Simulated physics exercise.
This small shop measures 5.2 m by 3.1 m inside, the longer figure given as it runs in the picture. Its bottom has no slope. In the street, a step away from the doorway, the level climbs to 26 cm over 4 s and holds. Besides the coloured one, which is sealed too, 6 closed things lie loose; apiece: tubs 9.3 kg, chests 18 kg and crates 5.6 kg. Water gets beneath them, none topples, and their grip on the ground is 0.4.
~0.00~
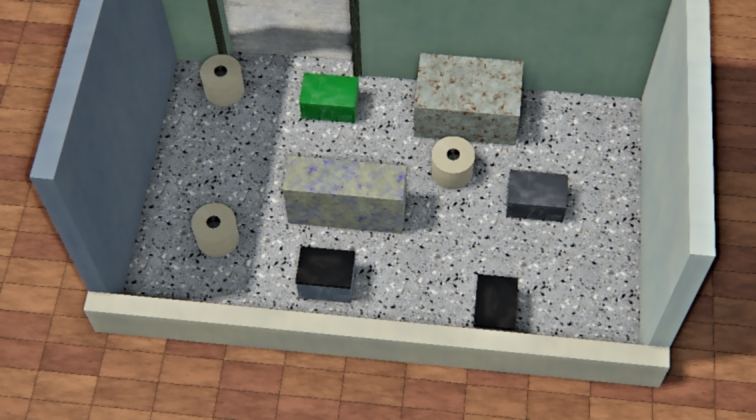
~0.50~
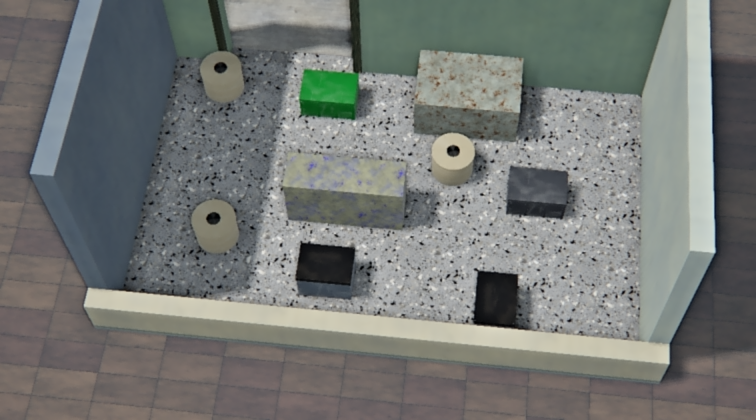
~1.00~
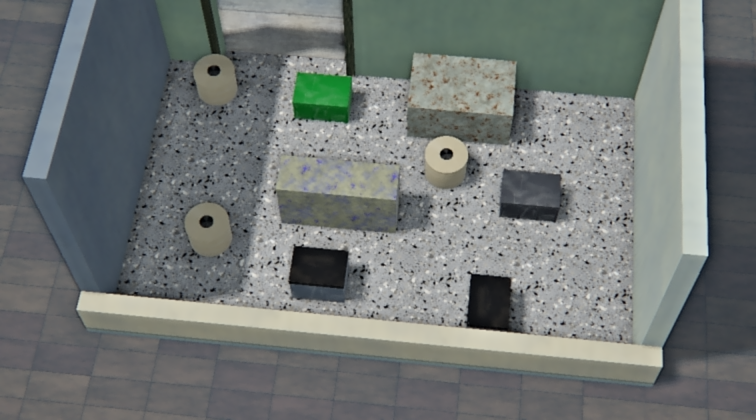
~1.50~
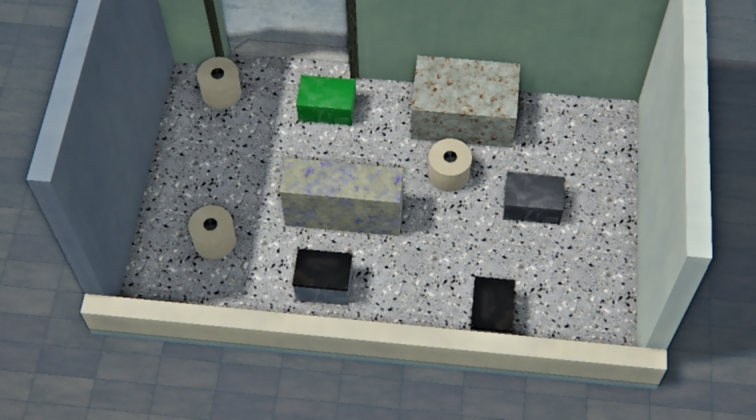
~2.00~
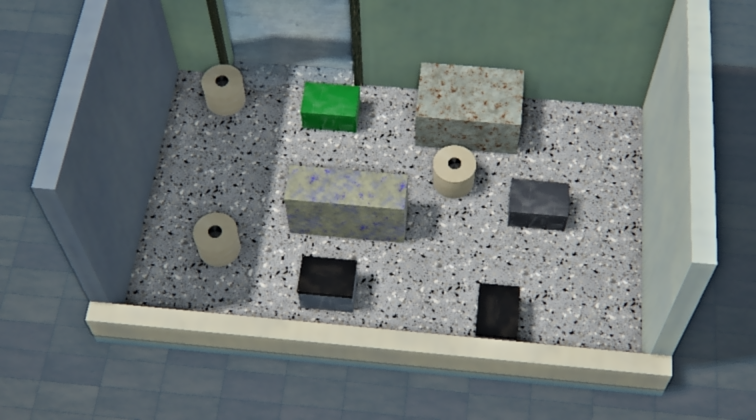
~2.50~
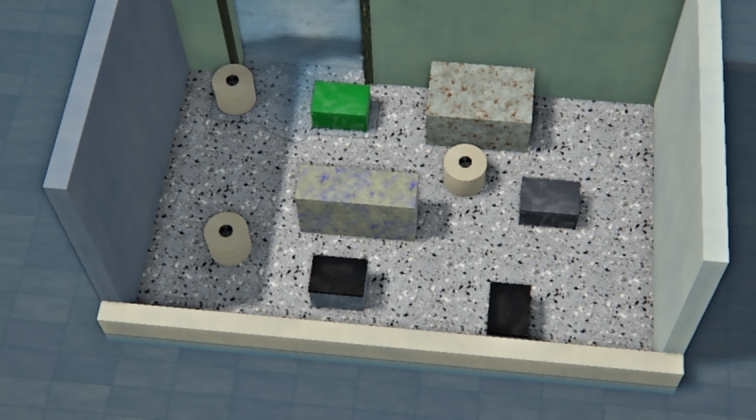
Murky water spreads over the brown ground around a small walled shop, turning it blue-grey, then creeps just inside the back doorway, while the green crate and the pale and dark objects on the speckled floor stay put.
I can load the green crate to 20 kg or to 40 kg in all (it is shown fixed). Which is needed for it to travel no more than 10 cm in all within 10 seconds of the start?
I expect that neither weight holds it.
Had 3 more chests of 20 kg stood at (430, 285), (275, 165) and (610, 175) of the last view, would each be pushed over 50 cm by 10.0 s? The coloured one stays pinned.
In turn: Past it, more, less.
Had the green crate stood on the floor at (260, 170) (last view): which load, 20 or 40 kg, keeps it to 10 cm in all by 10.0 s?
Neither is enough.
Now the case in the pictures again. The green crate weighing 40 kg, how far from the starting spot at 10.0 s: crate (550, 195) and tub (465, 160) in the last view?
In that order: 120 cm, 120 cm.
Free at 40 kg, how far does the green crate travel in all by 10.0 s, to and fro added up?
About 150 cm.
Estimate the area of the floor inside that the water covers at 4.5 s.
Roughly 6.5 m2.
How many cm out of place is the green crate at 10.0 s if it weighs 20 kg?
About 300 cm.
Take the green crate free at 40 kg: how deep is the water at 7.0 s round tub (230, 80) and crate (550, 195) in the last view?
About 6 and 1 cm.
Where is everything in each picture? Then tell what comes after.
In the first picture, the green crate at (329, 90), on the bottom; 0.0 m2 under water; 0 of 7 have shifted.
In the second picture, the green crate at (329, 86), on the bottom; water covers 0.0 m2; 0 of 7 have shifted.
In the third picture, the green crate at (322, 89), on the bottom; water covers 0.0 m2; 0 of 7 have shifted.
In the fourth picture, the green crate at (326, 92) rests on the ground; 0.0 m2 under water; 0 of 7 have shifted.
In the fifth picture, the green crate at (330, 99), on the bottom; water covers 0.2 m2; 0 of 7 have shifted.
In the sixth picture, the green crate at (341, 98) rests on the ground; water covers 0.7 m2; 0 of 7 have shifted.
After 3.5 s the green crate would be 19 cm from its start with 20 kg and 1 cm from its start with 40 kg; 7 cm of water round it then.
After 4.5 s the green crate would be 90 cm from its start with 20 kg and 31 cm from its start with 40 kg; 7 cm of water round it then.
After 7.0 s the green crate would be 230 cm from its start with 20 kg and 104 cm from its start with 40 kg; 11 cm of water round it then.
After 10.0 s the green crate would be 282 cm from its start with 20 kg and 135 cm from its start with 40 kg; 8 cm of water round it then.
